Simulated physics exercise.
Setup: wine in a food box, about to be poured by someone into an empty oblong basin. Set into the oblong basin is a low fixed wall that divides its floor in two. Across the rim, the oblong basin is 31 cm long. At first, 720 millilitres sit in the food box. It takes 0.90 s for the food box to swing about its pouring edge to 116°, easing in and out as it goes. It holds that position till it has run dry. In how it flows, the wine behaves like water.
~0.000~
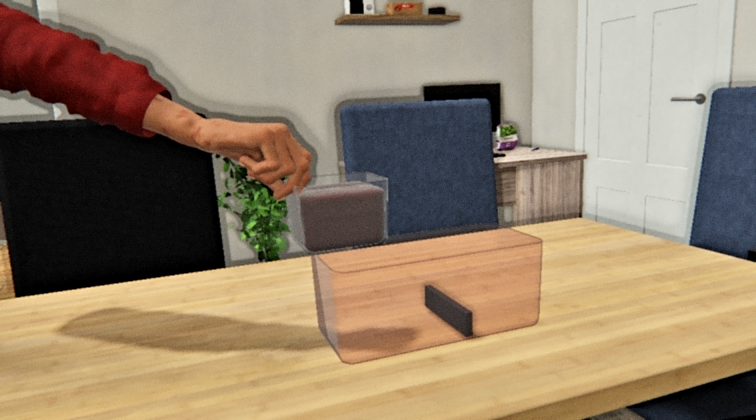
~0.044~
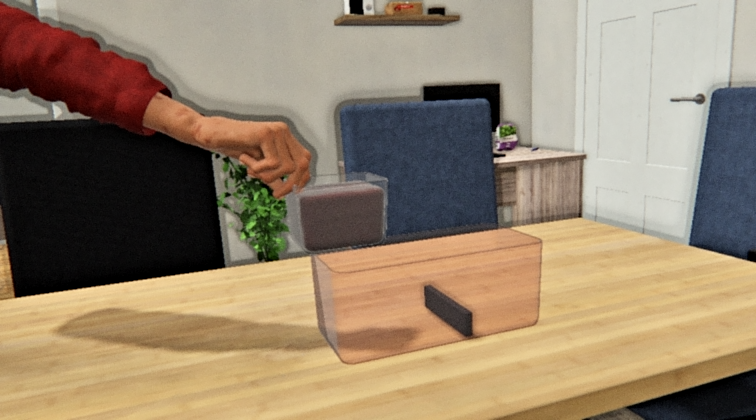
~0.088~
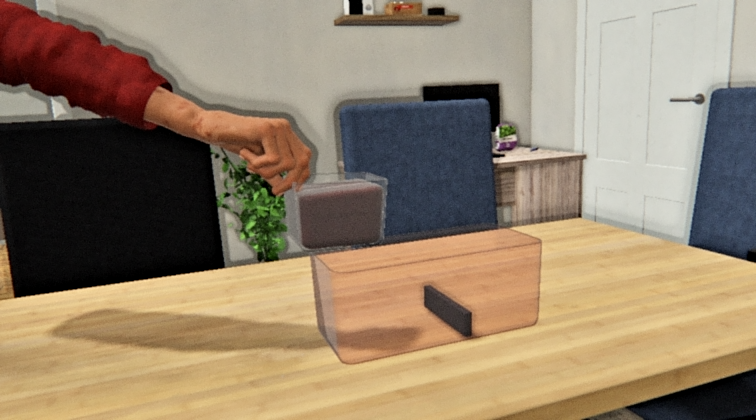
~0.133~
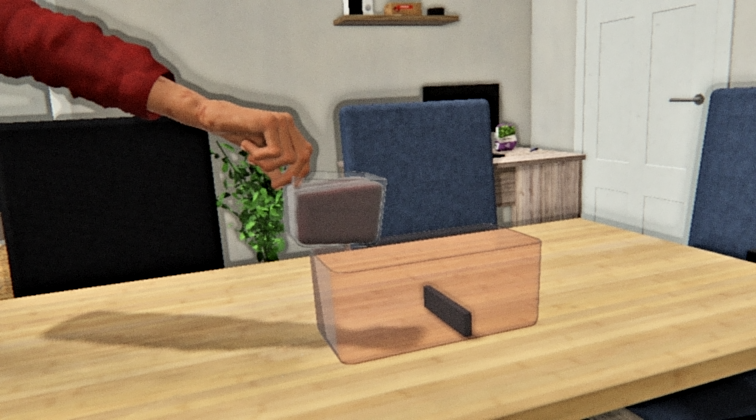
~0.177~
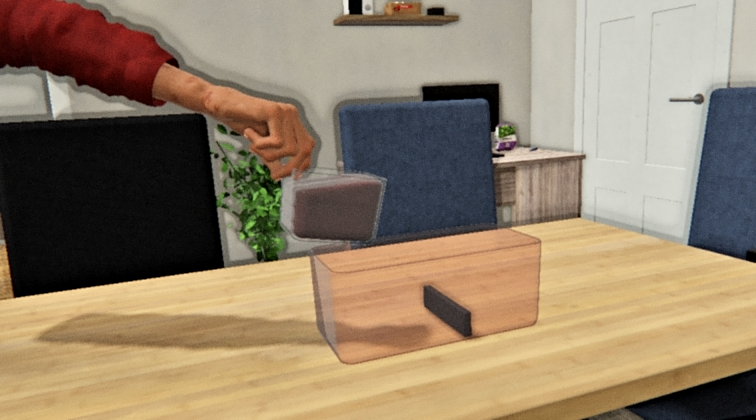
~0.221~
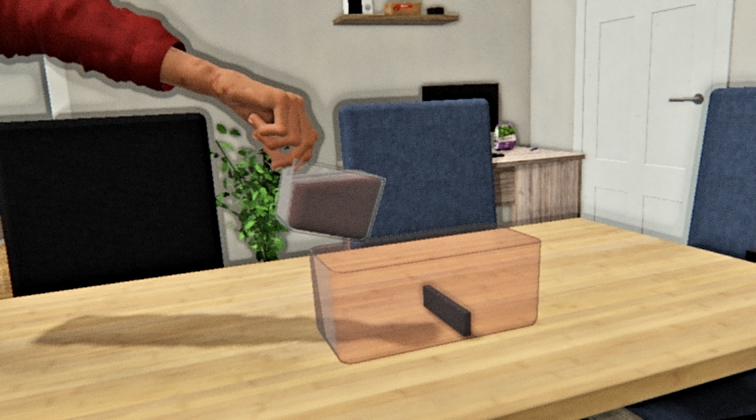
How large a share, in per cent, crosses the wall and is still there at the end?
A share of about 59 per cent.
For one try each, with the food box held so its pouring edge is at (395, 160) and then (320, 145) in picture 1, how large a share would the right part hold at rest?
Some 75 and 15 per cent, in that order.
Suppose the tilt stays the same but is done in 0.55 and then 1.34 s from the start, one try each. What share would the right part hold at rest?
Result: 50 per cent, then 60 per cent.
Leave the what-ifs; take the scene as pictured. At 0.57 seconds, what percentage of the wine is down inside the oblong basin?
Estimate - around 10 in a hundred parts.
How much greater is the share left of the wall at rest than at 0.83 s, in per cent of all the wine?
Roughly 22 per cent.
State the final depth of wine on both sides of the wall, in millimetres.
Roughly 12 mm on the left side and 28 mm on the right side.
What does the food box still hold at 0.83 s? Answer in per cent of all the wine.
About 5 percent.
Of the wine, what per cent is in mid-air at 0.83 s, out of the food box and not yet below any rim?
Estimate: About 12 in a hundred.
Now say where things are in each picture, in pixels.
Tilt 0°; pouring edge (377, 177); surface from (292, 193) to (374, 185); the oblong basin's rim runs from (321, 261) to (518, 233); the wall's top is at (447, 299), in the first picture.
Tilt 1°; pouring edge (376, 177); surface from (292, 193) to (374, 185), in the second picture.
Tilt 3°; pouring edge (376, 178); surface from (291, 193) to (373, 183), in the third picture.
Tilt 6°; pouring edge (376, 178); surface from (290, 191) to (373, 180), in the fourth picture.
Tilt 11°; pouring edge (375, 178); surface from (289, 187) to (372, 177), in the fifth picture.
Tilt 16°; pouring edge (375, 178); surface from (288, 181) to (372, 175), in the sixth picture.
Then, 0.57 s in, the tilt is 83° and 54 per cent is still to pour, 10 is left of the wall and 0 right of it.
Then, 0.83 s in, the tilt is 114° and 5 per cent is still to pour, 19 is left of the wall and 64 right of it.
Then, 1.11 s in, the tilt is 116° and 0 per cent is still to pour, 38 is left of the wall and 62 right of it.
Then, 1.40 s in, the tilt is 116° and 0 per cent is still to pour, 40 is left of the wall and 60 right of it.
Finally, 40 per cent lies left of the wall, 59 right of it and 1 outside.
